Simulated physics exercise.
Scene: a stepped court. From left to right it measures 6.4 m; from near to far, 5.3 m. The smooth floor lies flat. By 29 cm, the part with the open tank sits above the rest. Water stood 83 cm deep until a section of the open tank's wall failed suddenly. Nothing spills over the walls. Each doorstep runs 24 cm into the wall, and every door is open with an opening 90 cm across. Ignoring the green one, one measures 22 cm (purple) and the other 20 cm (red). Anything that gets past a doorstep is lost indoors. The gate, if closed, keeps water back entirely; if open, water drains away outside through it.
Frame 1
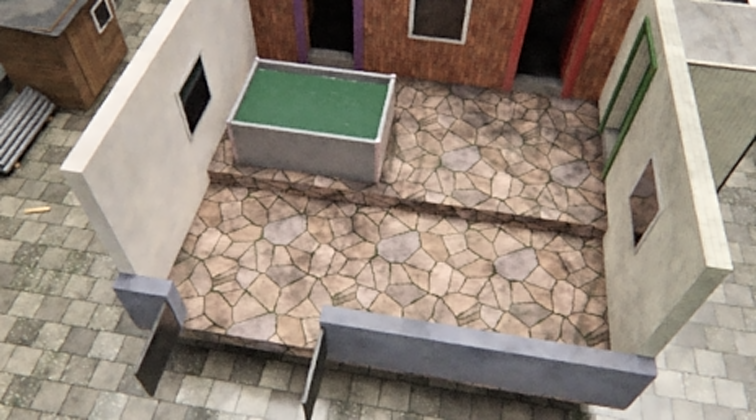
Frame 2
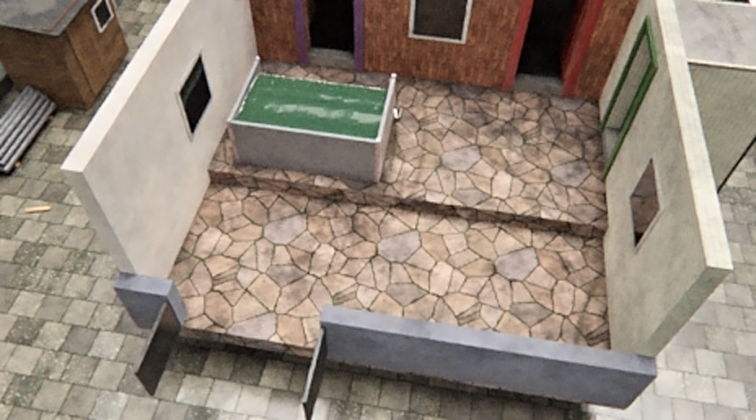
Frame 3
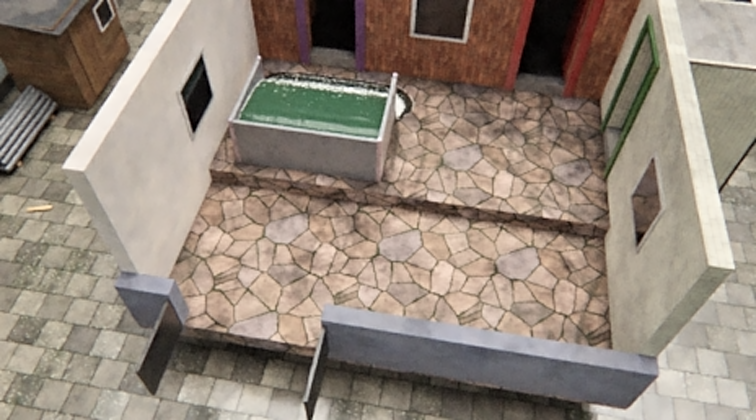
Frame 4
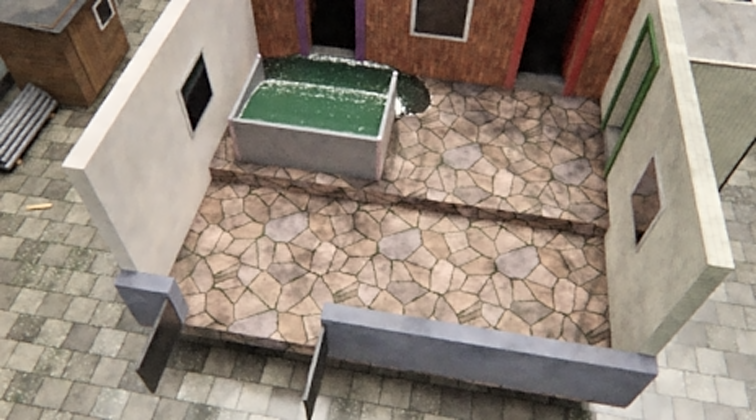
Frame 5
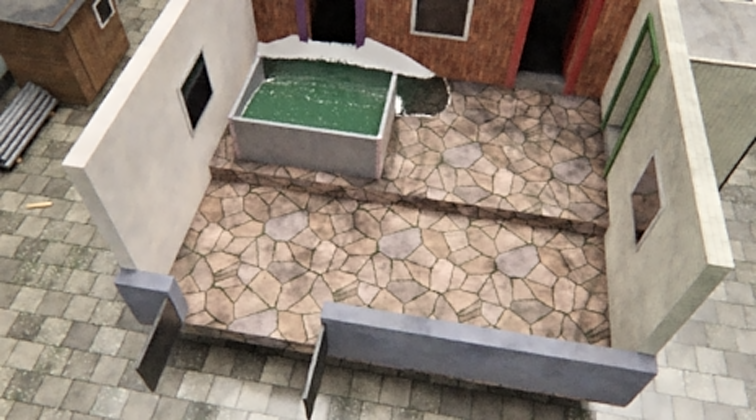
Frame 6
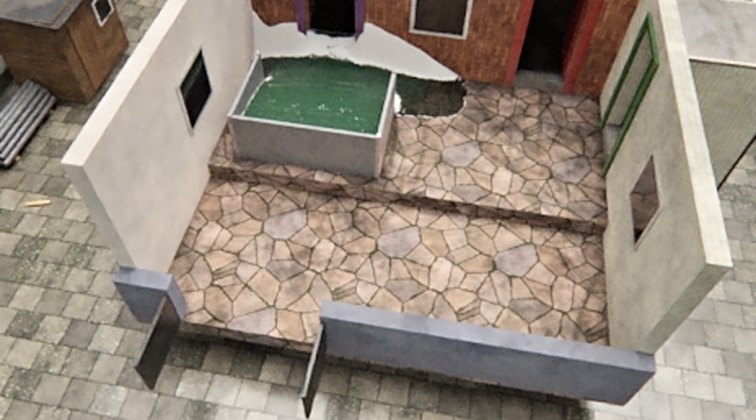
In this clip, green water in an open tank on the raised part of a stone-paved court ripples and drops as water pours out the far side, spreading along the back wall and rightward across the upper paving.
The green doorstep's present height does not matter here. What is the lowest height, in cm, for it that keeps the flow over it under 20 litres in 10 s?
It would need to be about 16 cm high.
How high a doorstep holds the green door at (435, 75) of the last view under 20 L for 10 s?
Minimum: Close to 18 cm.
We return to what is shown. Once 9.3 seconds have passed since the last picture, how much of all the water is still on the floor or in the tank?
Around 74 per cent of the water.
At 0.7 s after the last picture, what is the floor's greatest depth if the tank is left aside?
55 cm.
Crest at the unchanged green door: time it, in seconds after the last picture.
Crest at t of about 1.8 s.
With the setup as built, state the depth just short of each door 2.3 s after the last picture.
Lab note, cm: Purple 21; red 6; green 20.
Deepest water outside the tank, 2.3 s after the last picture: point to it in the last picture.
At about pixel (156, 300).
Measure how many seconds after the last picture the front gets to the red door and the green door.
Times: Red 0.4 s, green 1.2 s.
Then, 0.7 s after the last picture water covers 20 % of the floor, deepest (55 cm) near (259, 54); it has not reached the green door.
Then, 2.3 s after the last picture water covers 55 % of the floor, deepest (35 cm) near (156, 300); 20 cm at the green door, 2 litres in over its 20 cm doorstep.
Then, 9.3 s after the last picture water covers 90 % of the floor, deepest (14 cm) near (156, 300); 6 cm at the green door, 4 litres in over its 20 cm doorstep.
At the green door as built, the water peaked near 22 cm, 1.7 s after the last picture.
With a doorstep of 13.5 cm, 40 litres would have come in within the 10 s; with 18 cm, 9 litres. So under 20 litres takes about 16 cm.
